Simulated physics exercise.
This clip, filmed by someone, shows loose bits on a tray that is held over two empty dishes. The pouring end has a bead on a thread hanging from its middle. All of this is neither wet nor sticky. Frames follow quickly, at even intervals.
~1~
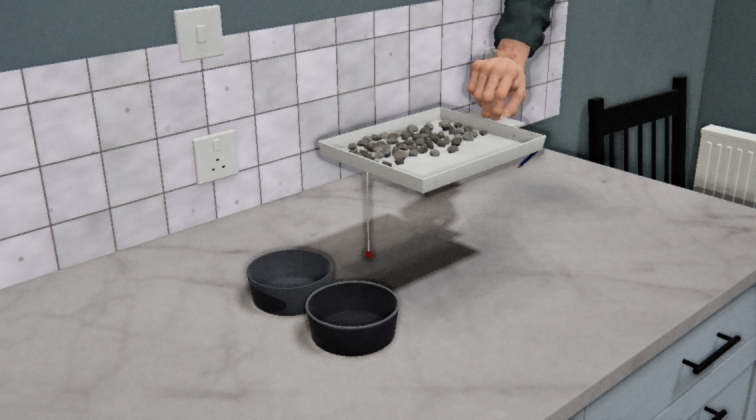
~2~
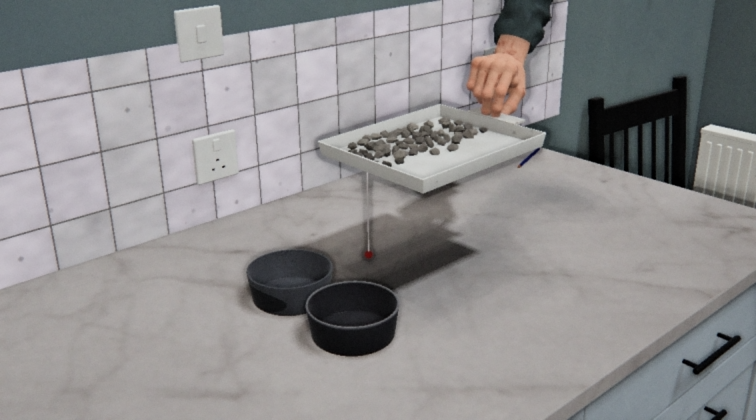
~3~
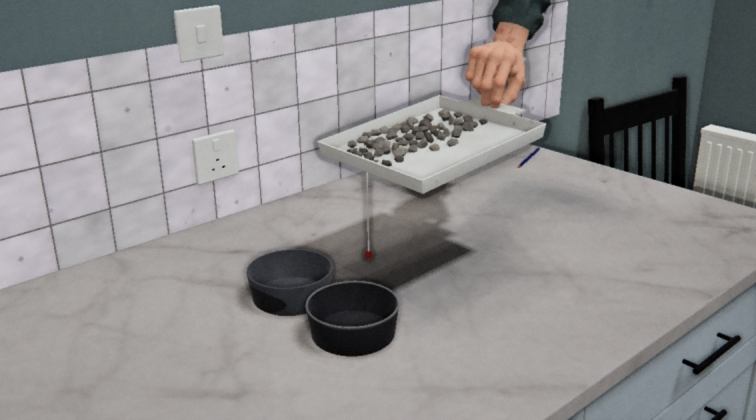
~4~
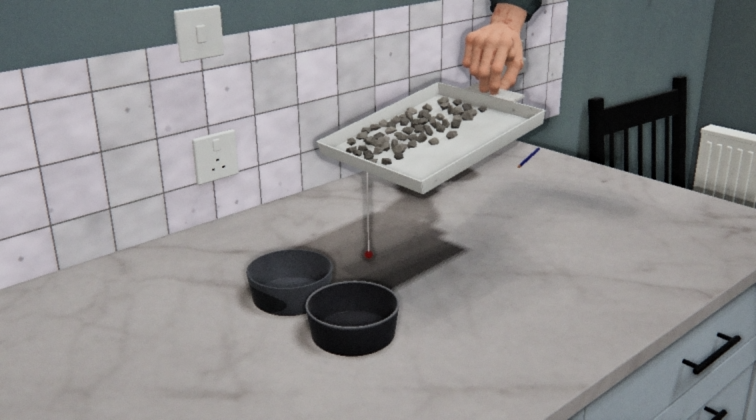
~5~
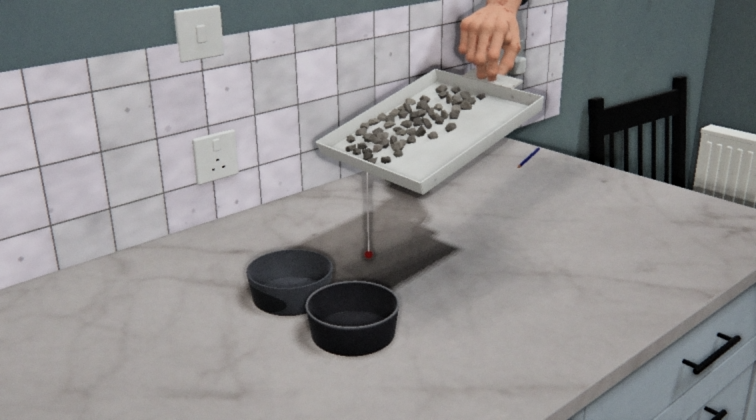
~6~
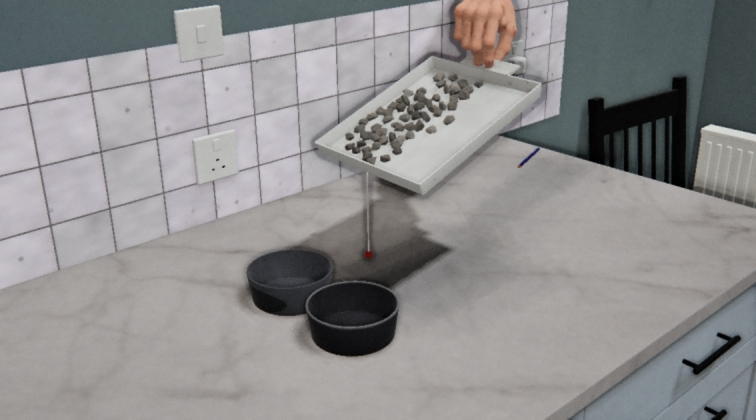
Pale tray of grey gravel tilting steadily above two dark bowls on a marble-look counter, a hand raising its far end.
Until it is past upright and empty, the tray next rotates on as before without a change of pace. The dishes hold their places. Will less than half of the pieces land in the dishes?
No: I expect the catch to be a majority.
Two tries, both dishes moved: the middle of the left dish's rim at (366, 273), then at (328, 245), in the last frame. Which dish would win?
Result, try one: The dish at left; try two: The dish at right.
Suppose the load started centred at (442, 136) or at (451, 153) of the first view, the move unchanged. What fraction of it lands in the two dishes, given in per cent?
It would be about 70 per cent for the first and about 80 per cent for the second.
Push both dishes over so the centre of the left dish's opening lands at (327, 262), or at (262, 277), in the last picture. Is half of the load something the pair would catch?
For the earlier try a larger portion is kept, for the later one a smaller portion.
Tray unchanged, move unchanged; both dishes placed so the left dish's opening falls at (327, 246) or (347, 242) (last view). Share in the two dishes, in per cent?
First some 30, then 0 per cent.
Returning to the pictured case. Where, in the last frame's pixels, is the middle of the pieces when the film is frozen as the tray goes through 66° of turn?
Check around (358, 154) in the last picture.
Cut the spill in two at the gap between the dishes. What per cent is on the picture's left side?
Roughly 10 %.
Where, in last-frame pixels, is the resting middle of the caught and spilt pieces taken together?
(311, 302).
Shortly afterwards, tray tipped steeply; all but a few on the tray; a little in the air.
Next, tray tipped past a quarter turn; near a third on the tray; a little in the right dish; near a quarter in the left dish; a little outside both; near a quarter in the air.
Some moments later, tray tipped past a quarter turn; near a third in the right dish; near half in the left dish; near a quarter outside both.
In the end, tray tipped past a quarter turn; near a third in the right dish; near half in the left dish; near a quarter outside both.
